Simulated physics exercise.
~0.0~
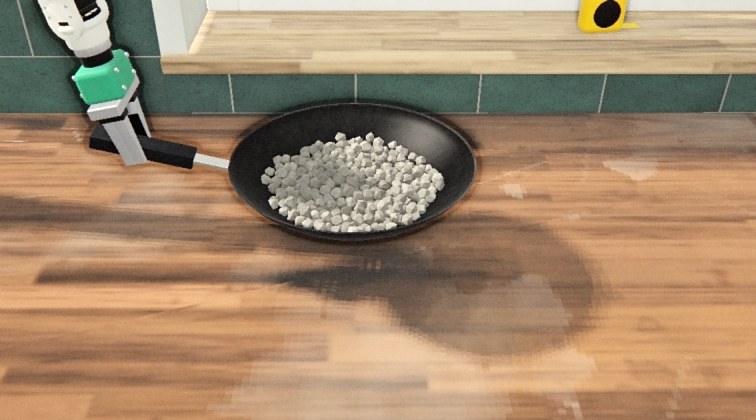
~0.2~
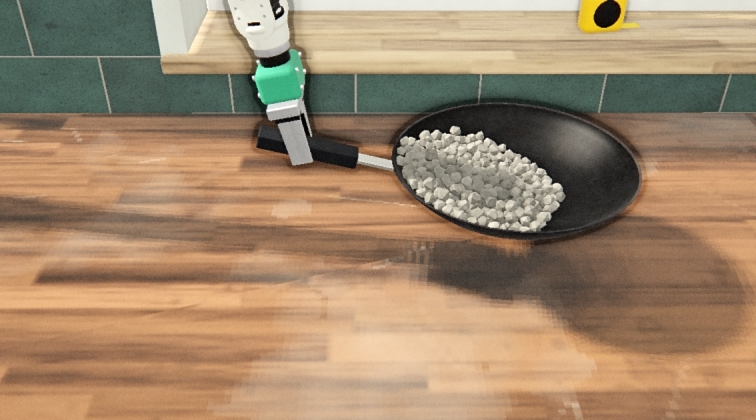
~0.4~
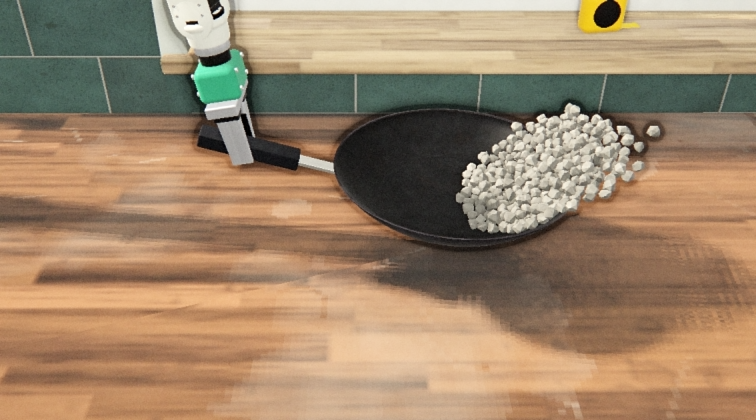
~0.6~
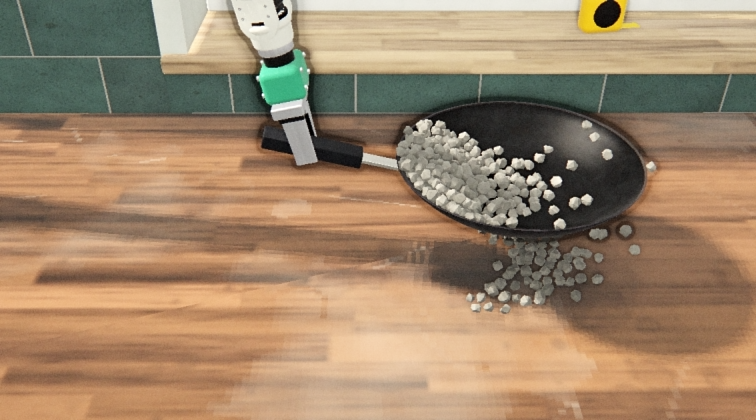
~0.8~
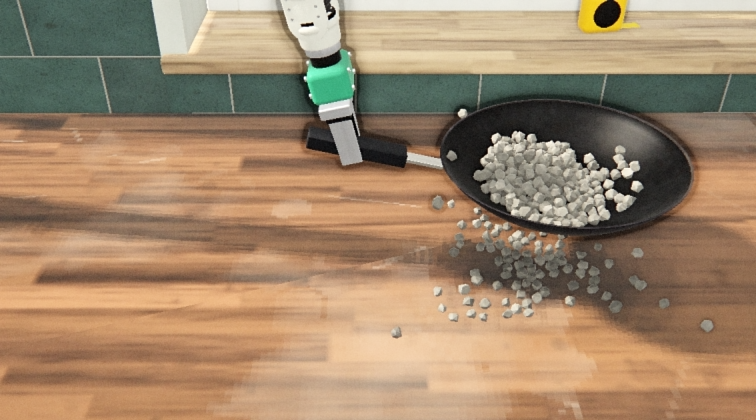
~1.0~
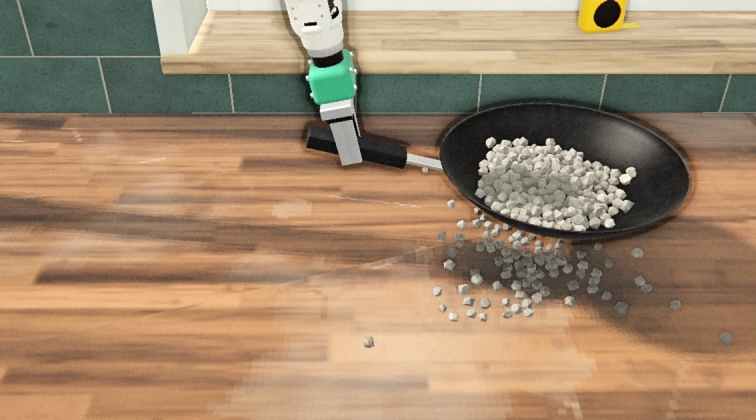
On a wooden counter against green tiles, a robot arm jerks a black wok of pale pebbles right, left and right again, spilling some over the rim, and it ends with the wok held still, most pebbles inside and many scattered on the counter below.
